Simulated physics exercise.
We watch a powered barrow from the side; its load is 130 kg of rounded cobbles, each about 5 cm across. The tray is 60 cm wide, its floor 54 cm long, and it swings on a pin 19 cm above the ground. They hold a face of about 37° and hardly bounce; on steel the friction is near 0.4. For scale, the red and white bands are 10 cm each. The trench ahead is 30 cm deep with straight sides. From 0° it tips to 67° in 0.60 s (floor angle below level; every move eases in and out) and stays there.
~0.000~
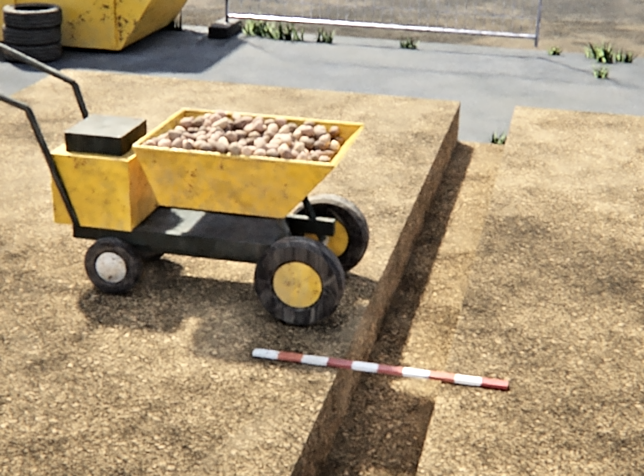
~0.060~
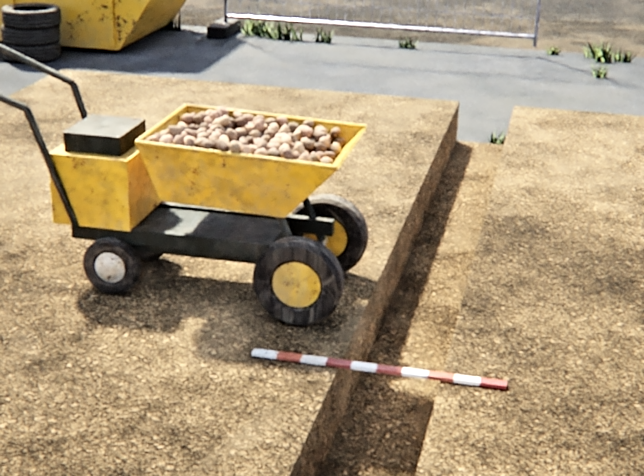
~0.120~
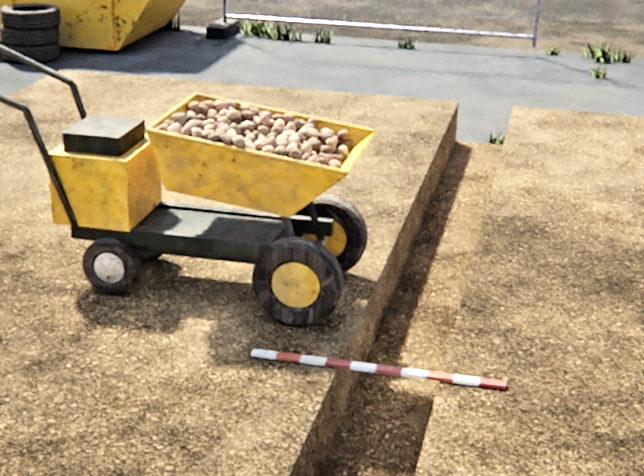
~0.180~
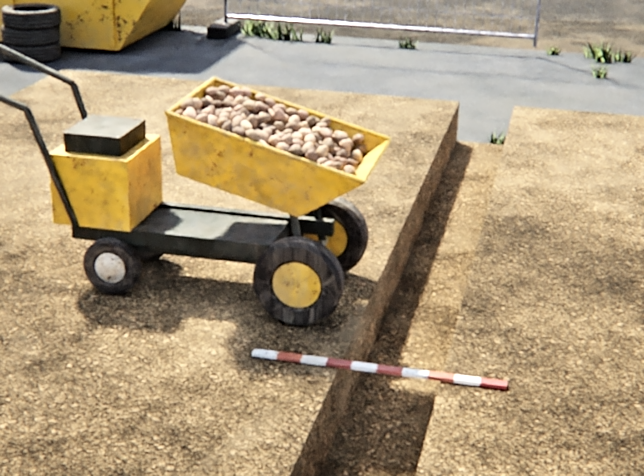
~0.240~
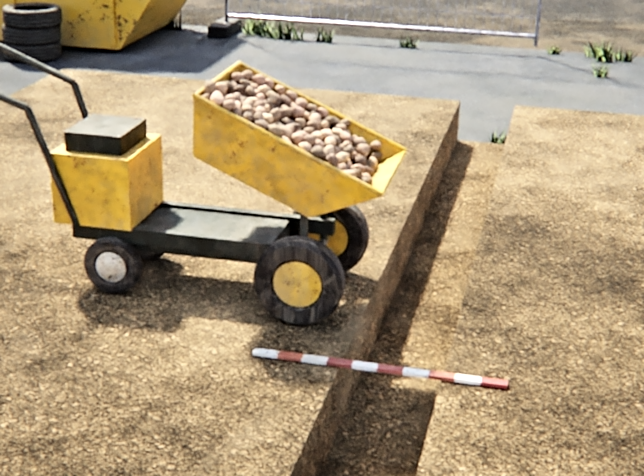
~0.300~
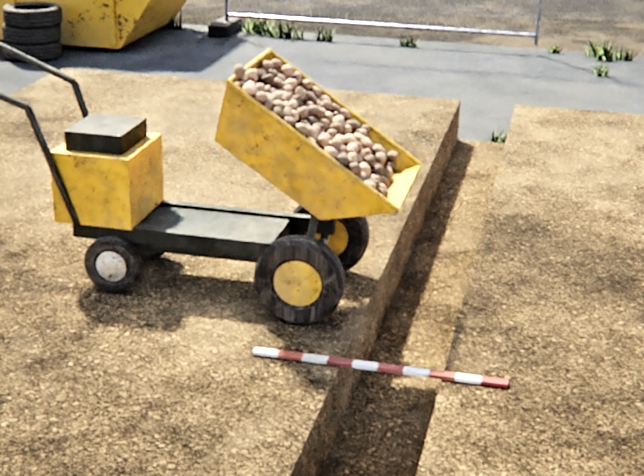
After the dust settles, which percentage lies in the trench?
Some 19 per cent of it.
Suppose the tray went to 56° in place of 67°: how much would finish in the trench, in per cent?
In that case some 20 per cent.
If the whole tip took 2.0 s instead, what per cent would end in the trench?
Then about 40 per cent.
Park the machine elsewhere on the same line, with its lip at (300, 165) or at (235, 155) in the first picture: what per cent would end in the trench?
First some 40, then 90 per cent.
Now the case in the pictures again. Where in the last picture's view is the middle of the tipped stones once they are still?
Their middle is at about (535, 317).
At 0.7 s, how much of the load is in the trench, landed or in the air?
About 5 per cent by then.
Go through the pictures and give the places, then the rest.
In the first frame, lip at (334, 167), floor tilted 0°, highest stones at (260, 126).
In the second frame, the tray is at 2°, its lip at (337, 168); the top of the load is at (226, 119); the stones move at 0.5 m/s on average.
In the third frame, lip at (348, 173), floor tilted 7°, highest stones at (215, 109); the stones move at 1.0 m/s on average.
In the fourth frame, the tray is at 14°, its lip at (364, 182); the top of the load is at (231, 96); the stones move at 1.3 m/s on average.
In the fifth frame, the tray is at 24°, its lip at (382, 195); the top of the load is at (247, 82); the stones move at 1.6 m/s on average.
In the sixth frame, lip at (399, 211), floor tilted 33°, highest stones at (270, 72); the stones move at 1.7 m/s on average.
After 0.4 s the floor is at 57°; 100 % in the tray; the foremost stones are at (423, 215).
After 0.7 s the floor is at 67°; 67 % in the tray, 4 % in the trench, 29 % past the trench; the foremost stones are at (521, 323).
After 1.0 s the floor is at 67°; 13 % in the tray, 5 % in the trench, 82 % past the trench; the foremost stones are past the picture's edge.
After 3.0 s the floor is at 67°; 0 % in the tray, 19 % in the trench, 81 % past the trench; the foremost stones are past the picture's edge.
